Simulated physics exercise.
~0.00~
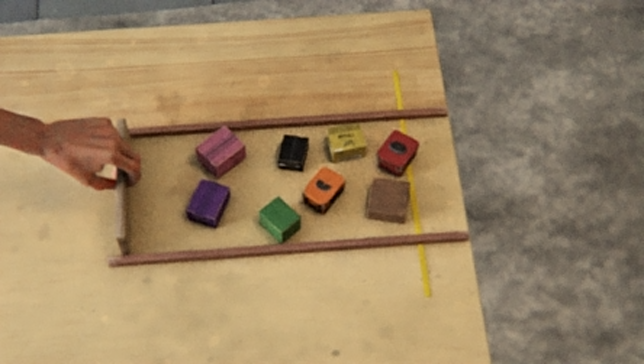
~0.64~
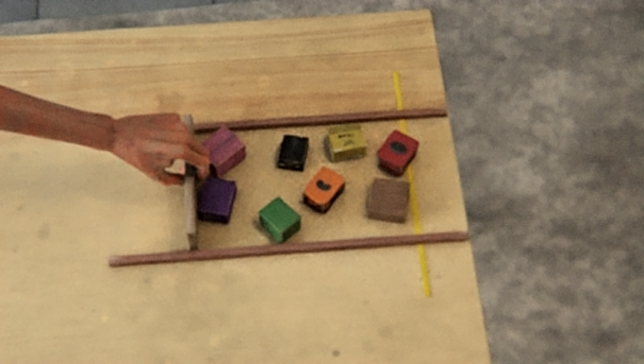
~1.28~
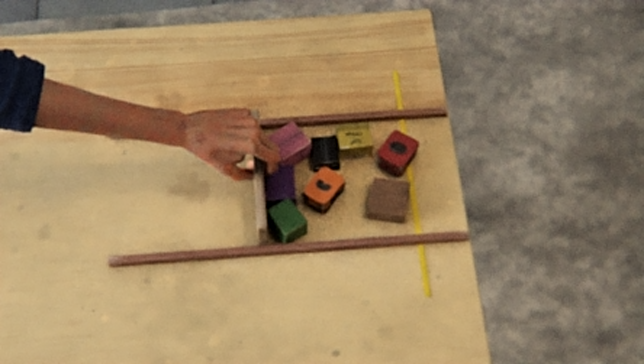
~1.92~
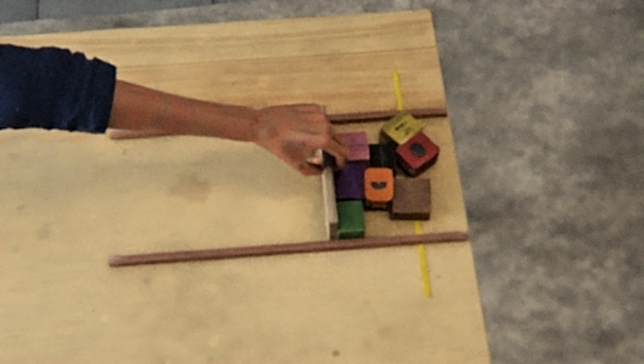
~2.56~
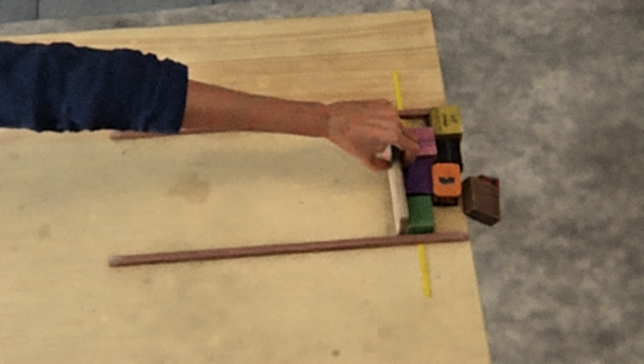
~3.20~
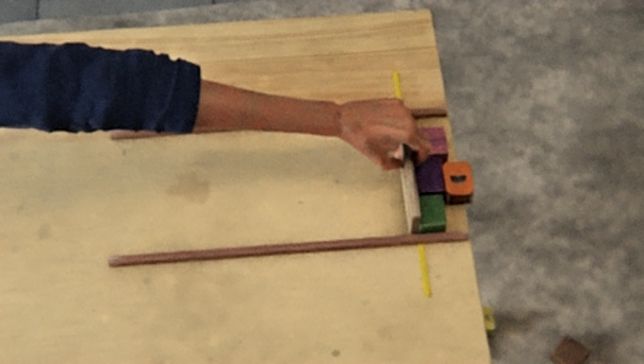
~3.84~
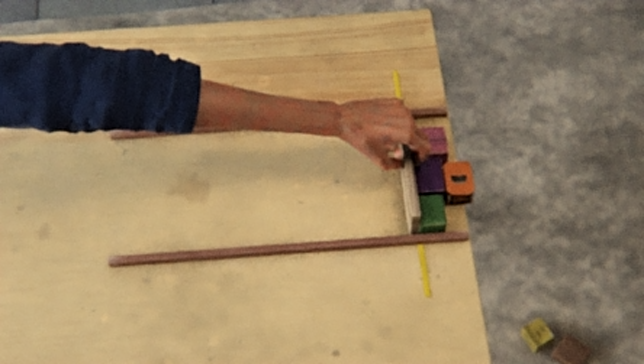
On a wooden table, a hand pushes a board right, sending four blocks off the edge.
